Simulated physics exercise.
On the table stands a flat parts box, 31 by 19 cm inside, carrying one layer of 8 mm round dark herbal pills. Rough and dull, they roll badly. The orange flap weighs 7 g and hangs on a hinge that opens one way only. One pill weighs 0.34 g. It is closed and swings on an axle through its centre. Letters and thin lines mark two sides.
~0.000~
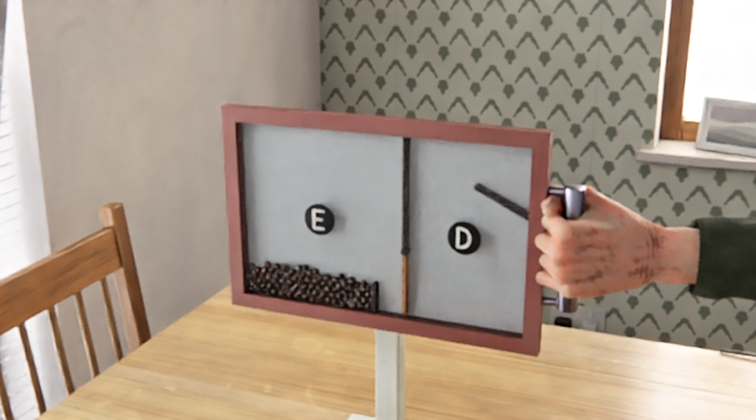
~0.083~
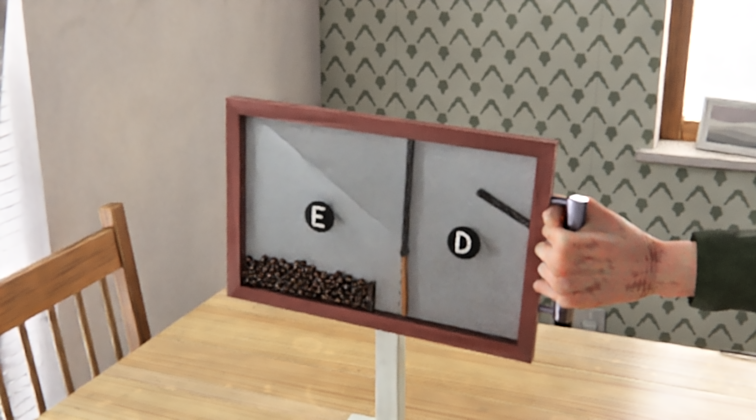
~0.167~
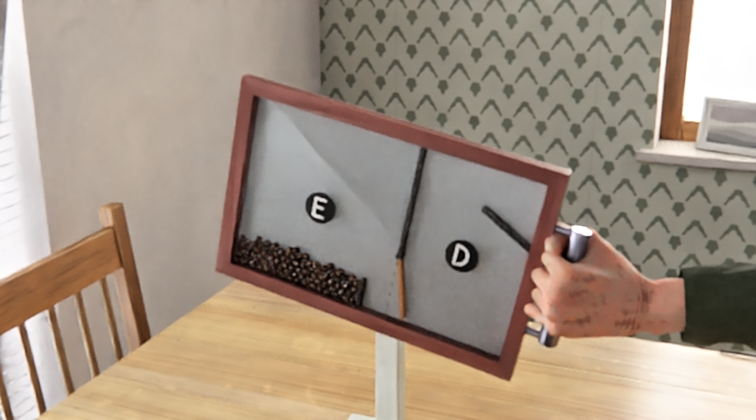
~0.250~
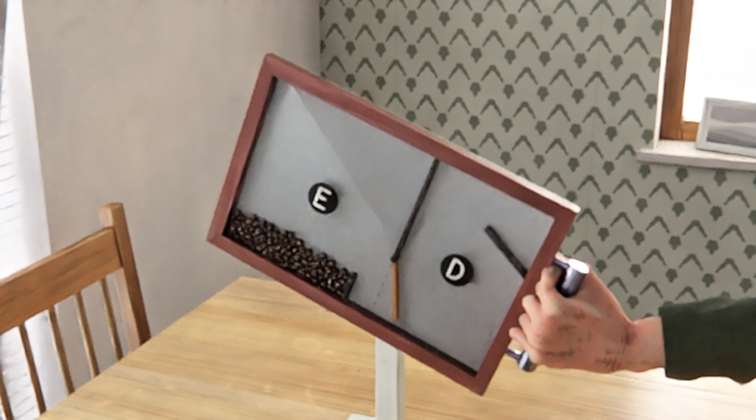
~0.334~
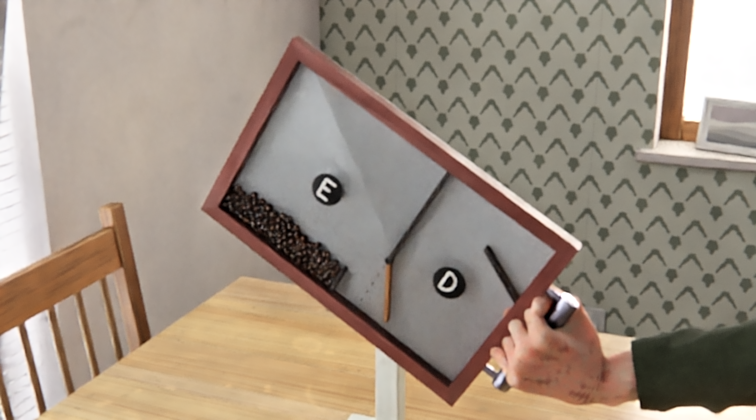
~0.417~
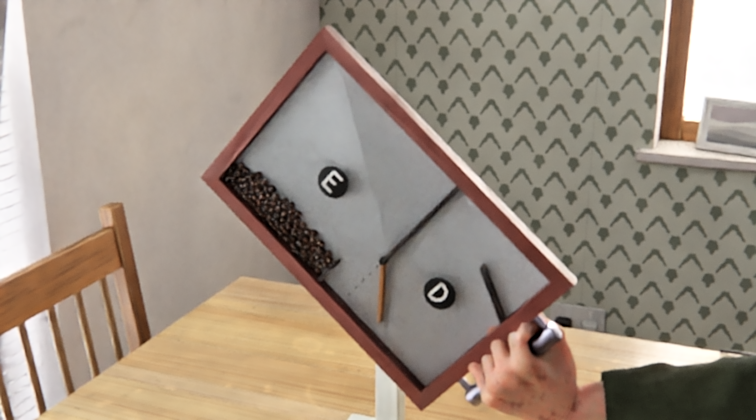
A hand in a dark green sleeve grips a metal handle on the right side of a red-framed grey box on a wooden table, seen from the front in a room with patterned wallpaper. Dark pellets lie at lower left, near black discs marked E and D, dark bars and an orange flap. The hand turns the box steadily clockwise, the pellets staying bunched and the flap hanging near upright, while the camera stays still.
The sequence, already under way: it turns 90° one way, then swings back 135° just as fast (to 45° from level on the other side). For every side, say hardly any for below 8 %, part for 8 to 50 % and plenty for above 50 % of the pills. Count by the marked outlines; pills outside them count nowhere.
D plenty, E part.
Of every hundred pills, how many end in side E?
About 30 per cent.
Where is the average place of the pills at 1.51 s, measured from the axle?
About 5 cm right and 10 cm below.
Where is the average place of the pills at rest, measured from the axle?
About 8 cm right and 4 cm below.
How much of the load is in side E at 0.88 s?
Some 65 per cent.
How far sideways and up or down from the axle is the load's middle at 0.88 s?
About 7 cm left and 2 cm below.
After 0.88 s, it stands 90° clockwise; the pills' middle is 7 cm left of and 2 cm below the centre; D 35 %, E 65 %; orange flap open 67°.
After 1.51 s, it stands 23° clockwise; the pills' middle is 5 cm right of and 10 cm below the centre; D 80 %, E 20 %; orange flap open 35°.
After 2.14 s, it stands 45° anticlockwise; the pills' middle is 8 cm right of and 3 cm below the centre; D 70 %, E 30 %; orange flap shut.
Settled by 2.8 s, it stands 45° anticlockwise; D 70 %, E 30 %; orange flap shut.
